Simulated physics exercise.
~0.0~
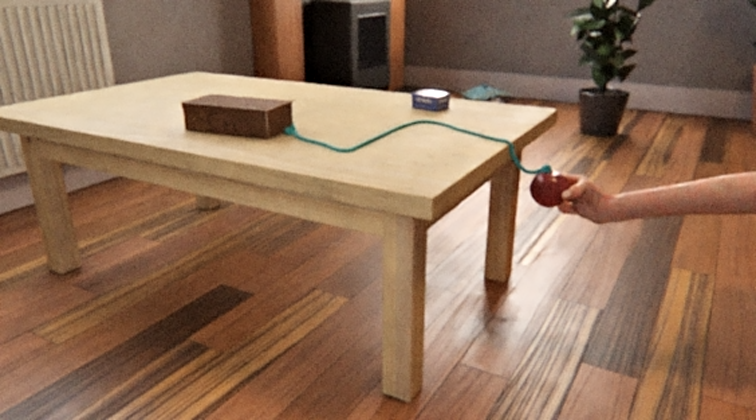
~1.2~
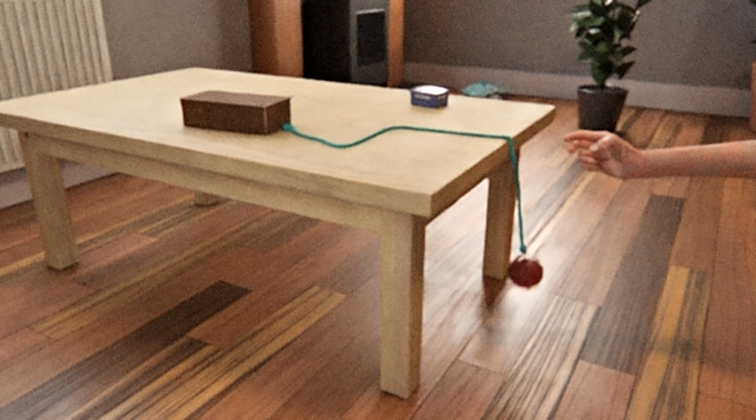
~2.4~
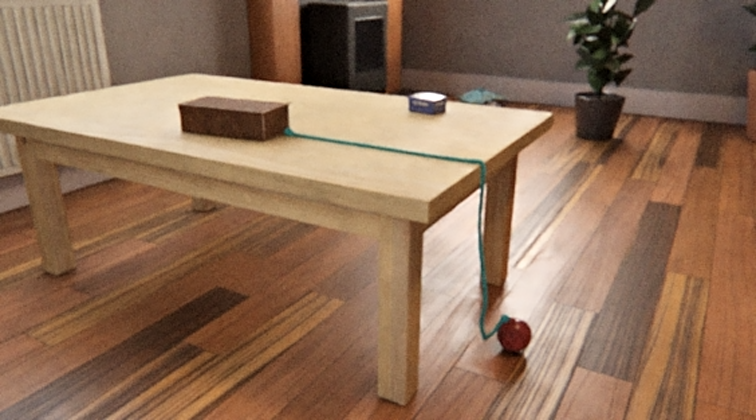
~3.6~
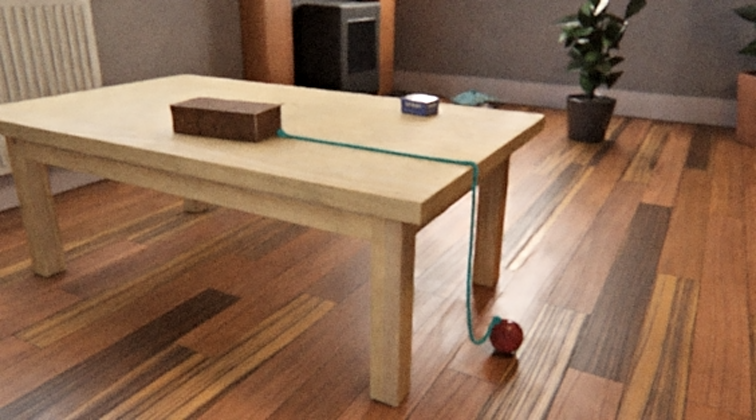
The footage shows a hand at the right releasing a red apple tied by a teal cord to a brown brick on a wooden table. The apple drops to the floor beside the table as the hand withdraws, while the brick and small blue box stay on top.
